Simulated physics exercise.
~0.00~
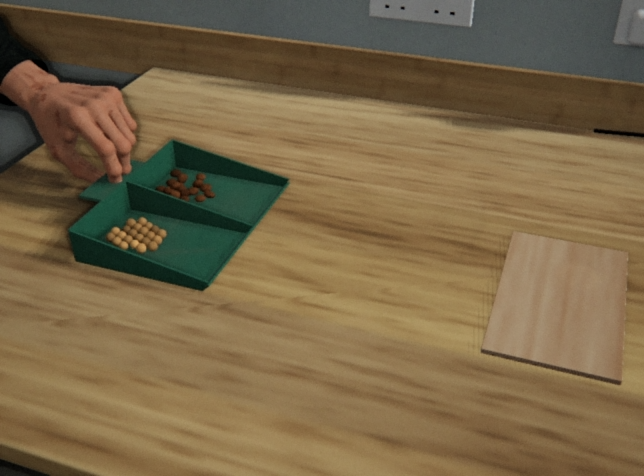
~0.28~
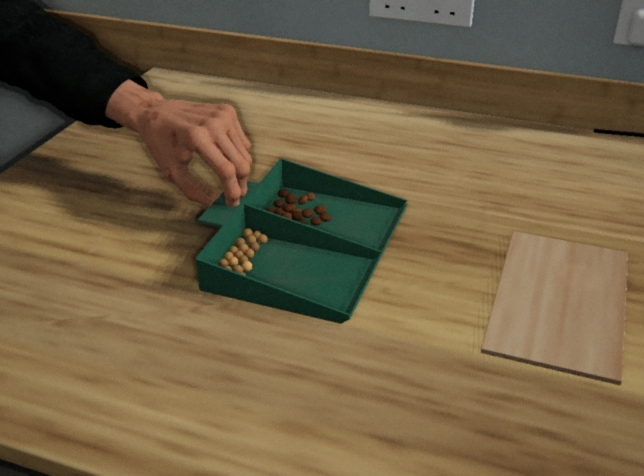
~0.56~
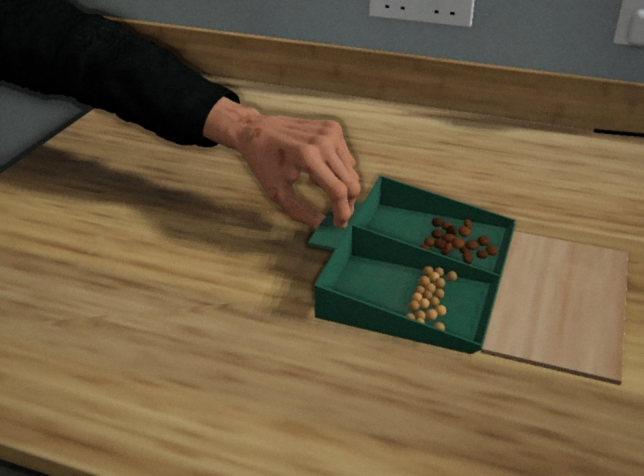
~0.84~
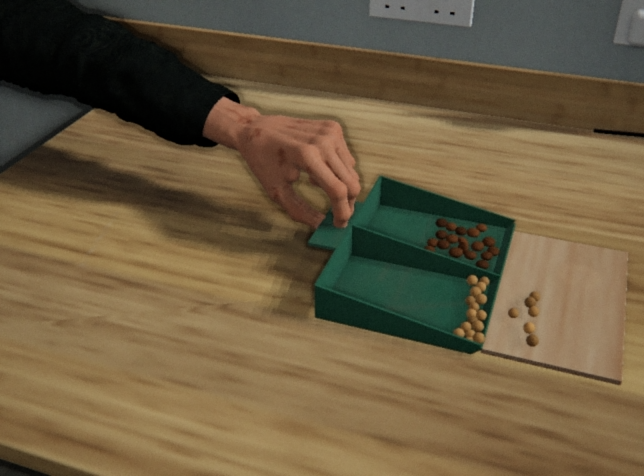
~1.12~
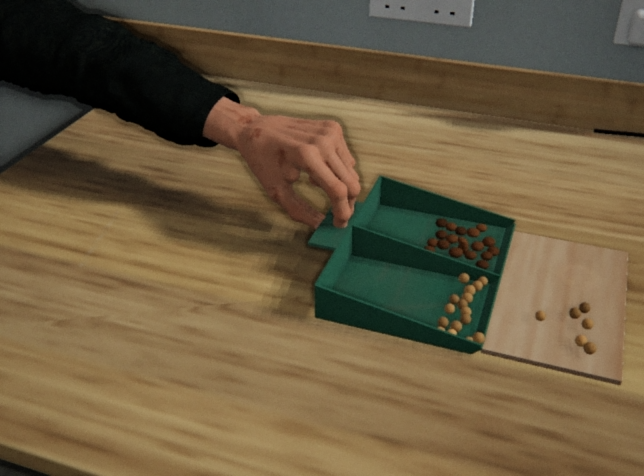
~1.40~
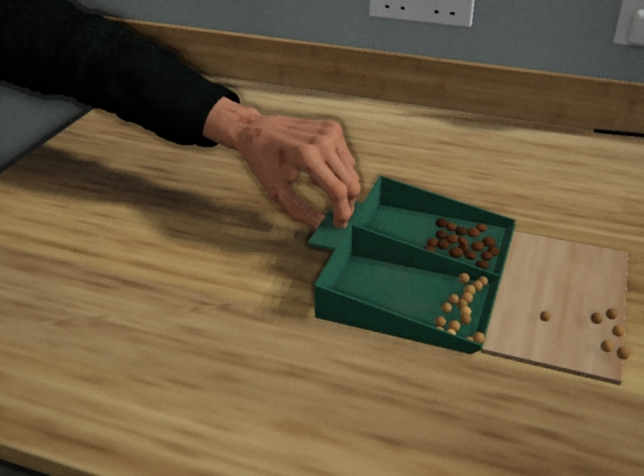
A hand slid a green two-part tray of small round bits right across a wooden table until it stopped against a flat board, and several tan ones spilled over the front onto the board while the reddish-brown ones all stayed inside.
